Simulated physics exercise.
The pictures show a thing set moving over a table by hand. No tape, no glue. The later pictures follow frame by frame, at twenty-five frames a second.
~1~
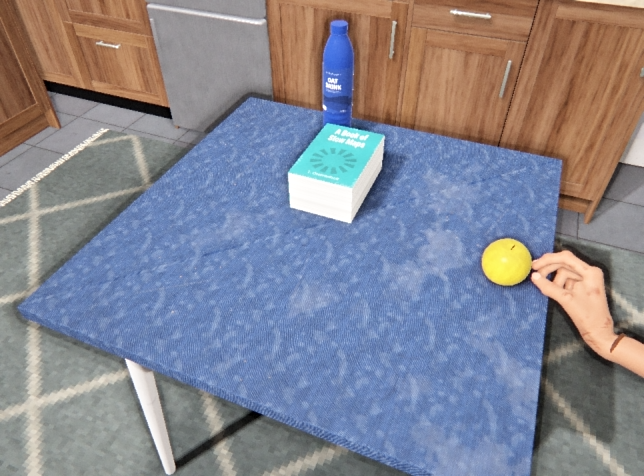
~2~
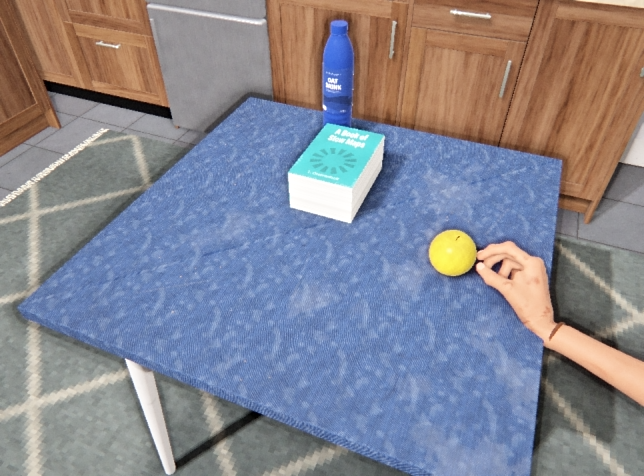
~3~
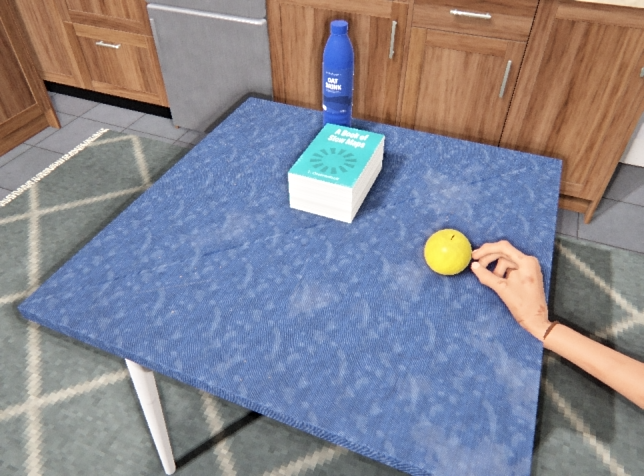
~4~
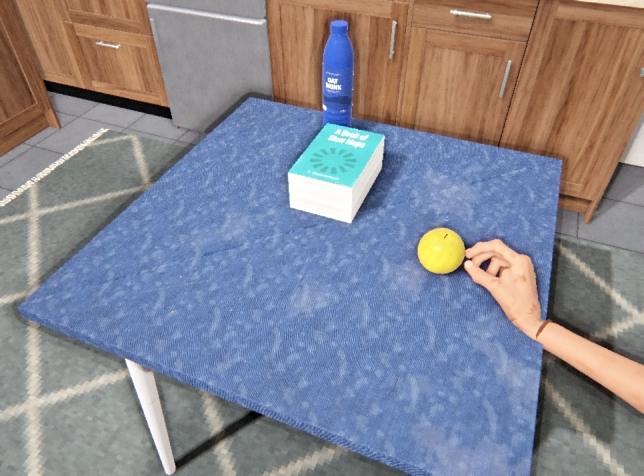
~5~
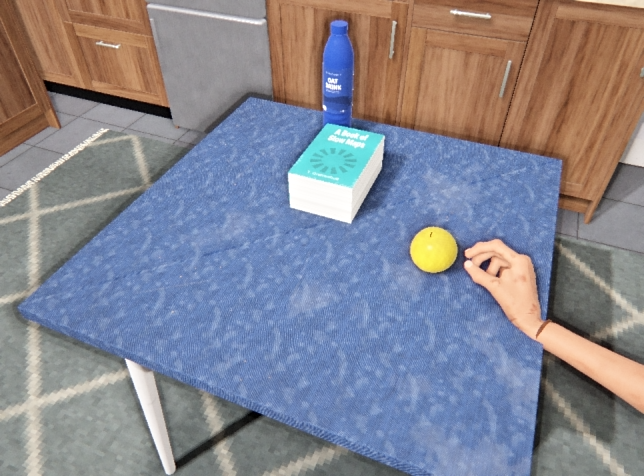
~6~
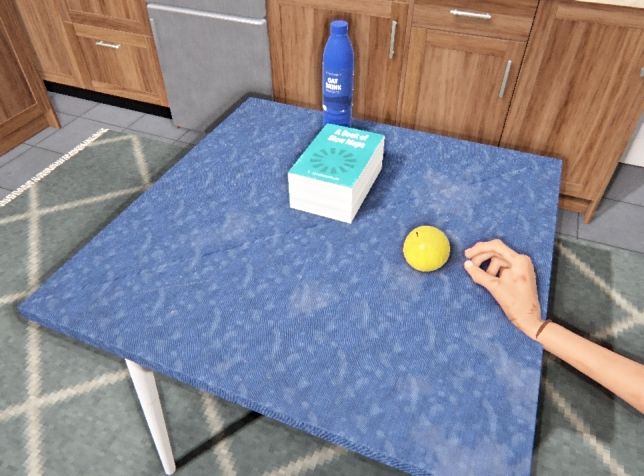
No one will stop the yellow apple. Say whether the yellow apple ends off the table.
The yellow apple stays on the table.
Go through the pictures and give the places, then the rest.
Under the hand; yellow apple (507, 263), in the first frame.
Under the hand; yellow apple (453, 253), in the second frame.
Under the hand; yellow apple (448, 252), in the third frame.
Yellow apple (441, 251), in the fourth frame.
Yellow apple (434, 250), in the fifth frame.
Yellow apple (427, 249) moved a little, in the sixth frame.
Then, 0.10 s later than the last frame, yellow apple moved about its own width near (410, 246).
Then, 0.30 s later than the last frame, yellow apple moved about its own width near (381, 241).
Then, 0.60 s later than the last frame, yellow apple moved well along near (349, 235).
Then, 0.90 s later than the last frame, yellow apple moved well along near (329, 232).
When it is over, moved from the start, yellow apple. End places, in pixels of the last picture, yellow apple near (322, 231).
